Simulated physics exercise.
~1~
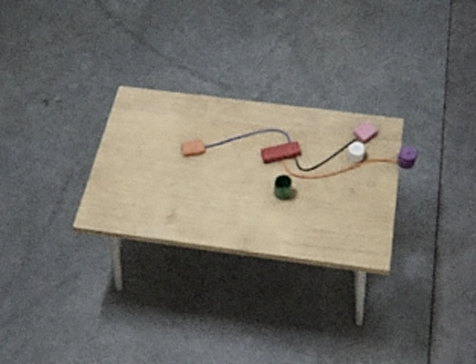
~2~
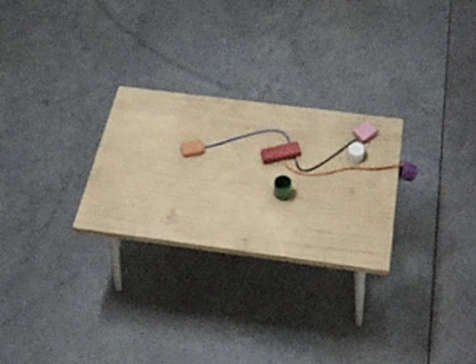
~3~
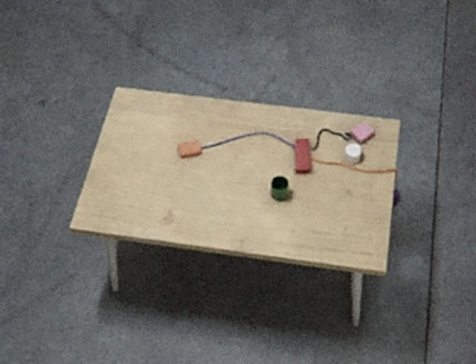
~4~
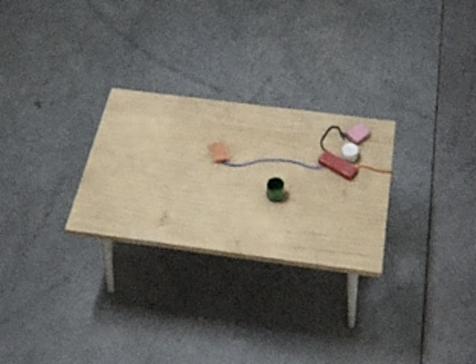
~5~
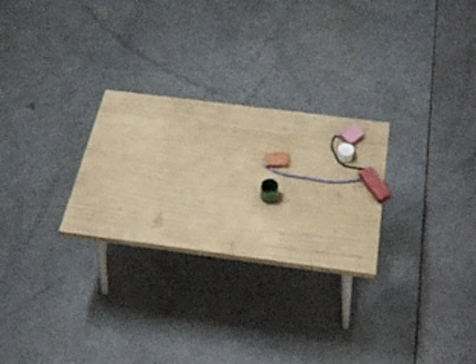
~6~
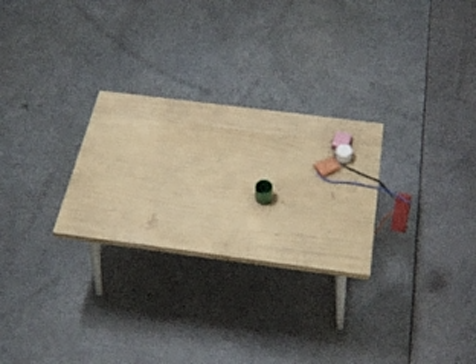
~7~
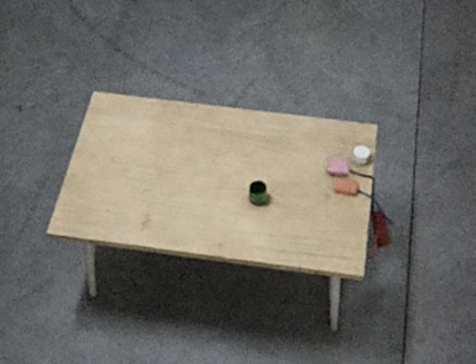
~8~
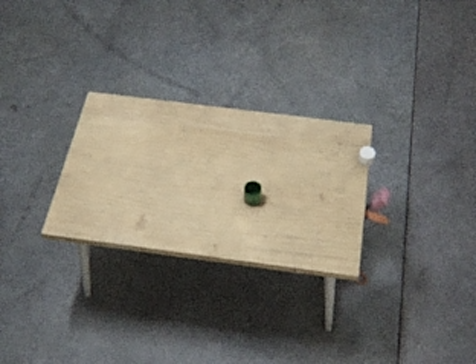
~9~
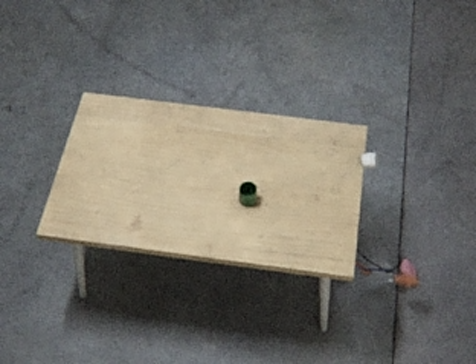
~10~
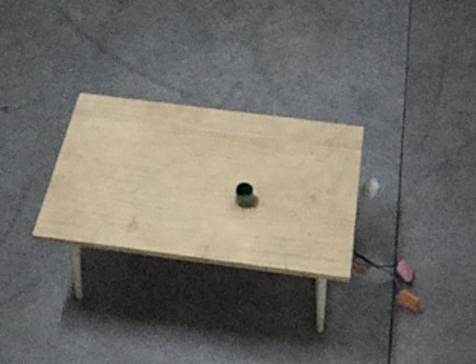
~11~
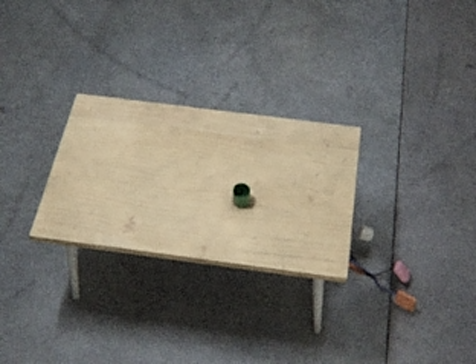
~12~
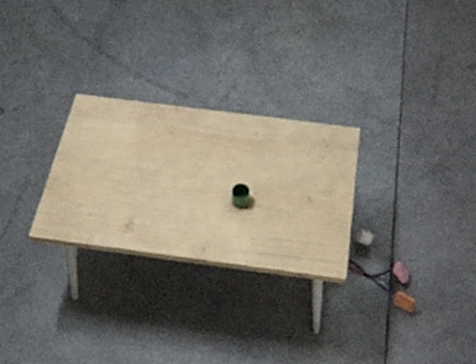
On a wooden shop table, a purple speaker slipped off the right side and dragged the red power strip, orange drive and pink charger over the edge by their cables; a white tub fell too, leaving only the green mug on top.
